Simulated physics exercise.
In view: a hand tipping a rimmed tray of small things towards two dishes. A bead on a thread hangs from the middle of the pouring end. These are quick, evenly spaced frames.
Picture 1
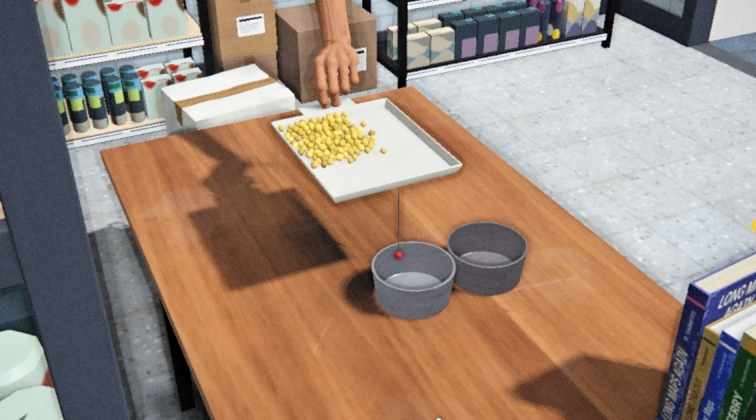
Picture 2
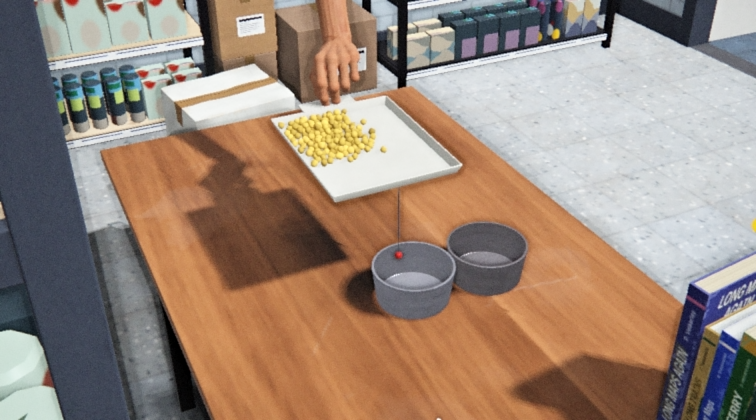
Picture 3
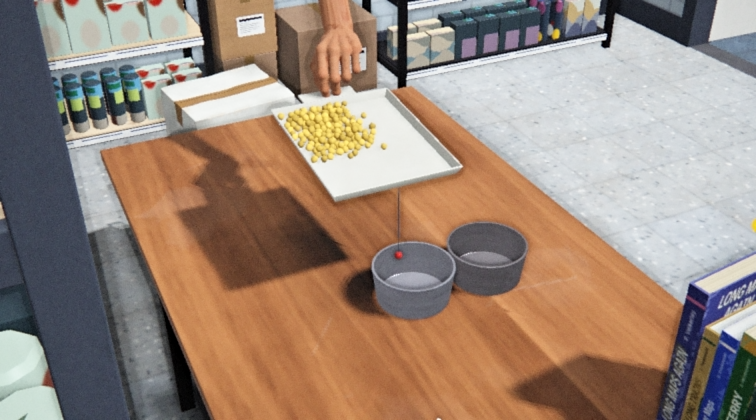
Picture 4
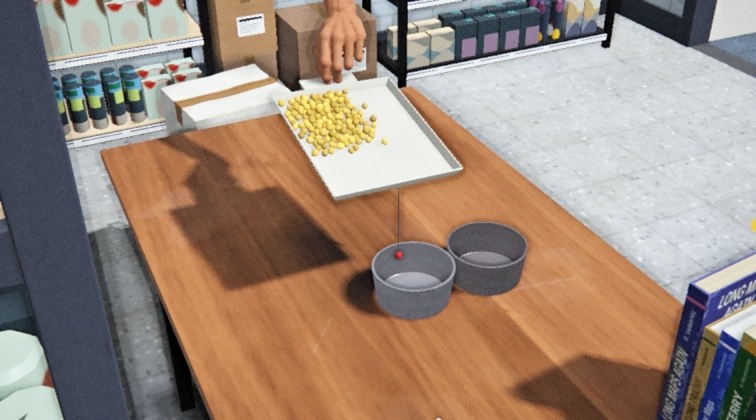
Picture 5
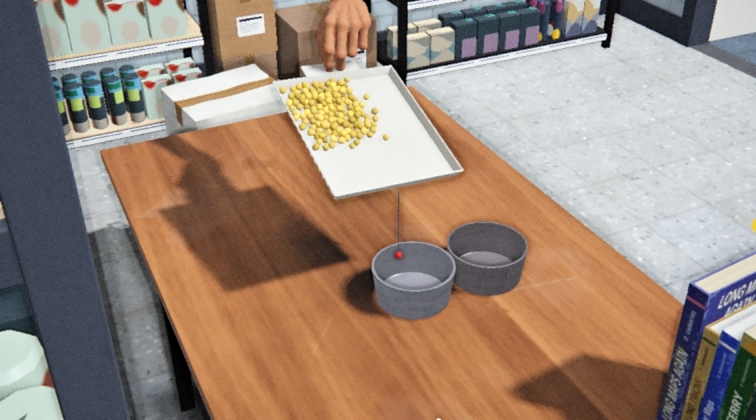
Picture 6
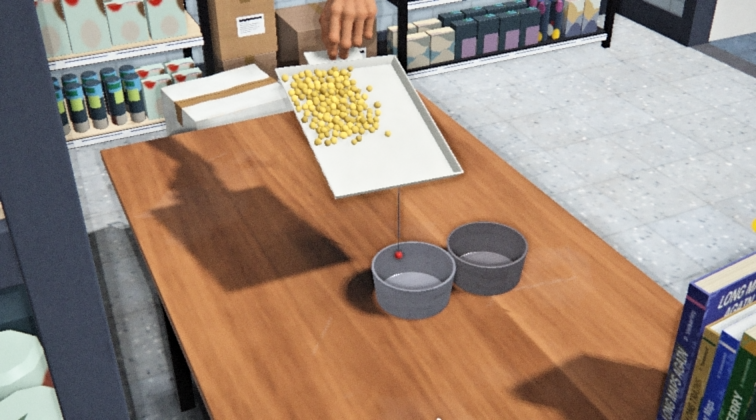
A hand raises the back of a tray of yellow balls near two gray dishes.
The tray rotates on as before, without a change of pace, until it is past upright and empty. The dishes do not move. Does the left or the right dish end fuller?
More goes to the left dish.
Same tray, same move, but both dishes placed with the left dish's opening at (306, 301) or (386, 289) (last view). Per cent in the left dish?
Near 0 % and 30 %.
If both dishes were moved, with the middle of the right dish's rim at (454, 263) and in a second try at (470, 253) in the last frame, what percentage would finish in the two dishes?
About 60 and 50 per cent.
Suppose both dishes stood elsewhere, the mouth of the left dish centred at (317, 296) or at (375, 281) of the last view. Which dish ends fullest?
One: Right. Two: The dish on the right.
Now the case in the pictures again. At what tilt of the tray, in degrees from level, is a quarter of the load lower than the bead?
At some 80 degrees.
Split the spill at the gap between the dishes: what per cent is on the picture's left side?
Some 40 per cent.
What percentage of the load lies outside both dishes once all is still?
Roughly 60 in a hundred.
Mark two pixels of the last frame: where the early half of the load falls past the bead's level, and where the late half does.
Around (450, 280) and then (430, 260).
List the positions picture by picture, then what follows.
Corners of the pouring end at (336, 194) and (457, 164), level; middle of the load at (332, 137), puffed corn balls; left dish at (433, 301); right dish at (508, 277); bead on its thread at (398, 255), in the first picture.
Corners of the pouring end at (336, 194) and (457, 164), level; middle of the load at (331, 135), in the second picture.
Corners of the pouring end at (336, 193) and (457, 165), tipped barely, lowest at the right corner; middle of the load at (332, 129), in the third picture.
Corners of the pouring end at (337, 193) and (458, 167), tipped a little, lowest at the right corner; middle of the load at (332, 119), in the fourth picture.
Corners of the pouring end at (337, 192) and (458, 168), tipped clearly, lowest at the right corner; middle of the load at (334, 110), in the fifth picture.
Corners of the pouring end at (338, 192) and (458, 170), tipped clearly, lowest at the right corner; middle of the load at (336, 102); left dish at (433, 301); right dish at (508, 277), in the sixth picture.
Soon after the last picture, tray tipped steeply; most on the tray; about a quarter in the air.
A little later, tray tipped past a quarter turn; a small part on the tray; about a quarter in the left dish; a small part in the right dish; about half outside both; a small part in the air.
Later still, tray tipped past a quarter turn; about a third in the left dish; a small part in the right dish; about two thirds outside both.
At rest, tray tipped past a quarter turn; about a third in the left dish; a small part in the right dish; about two thirds outside both.
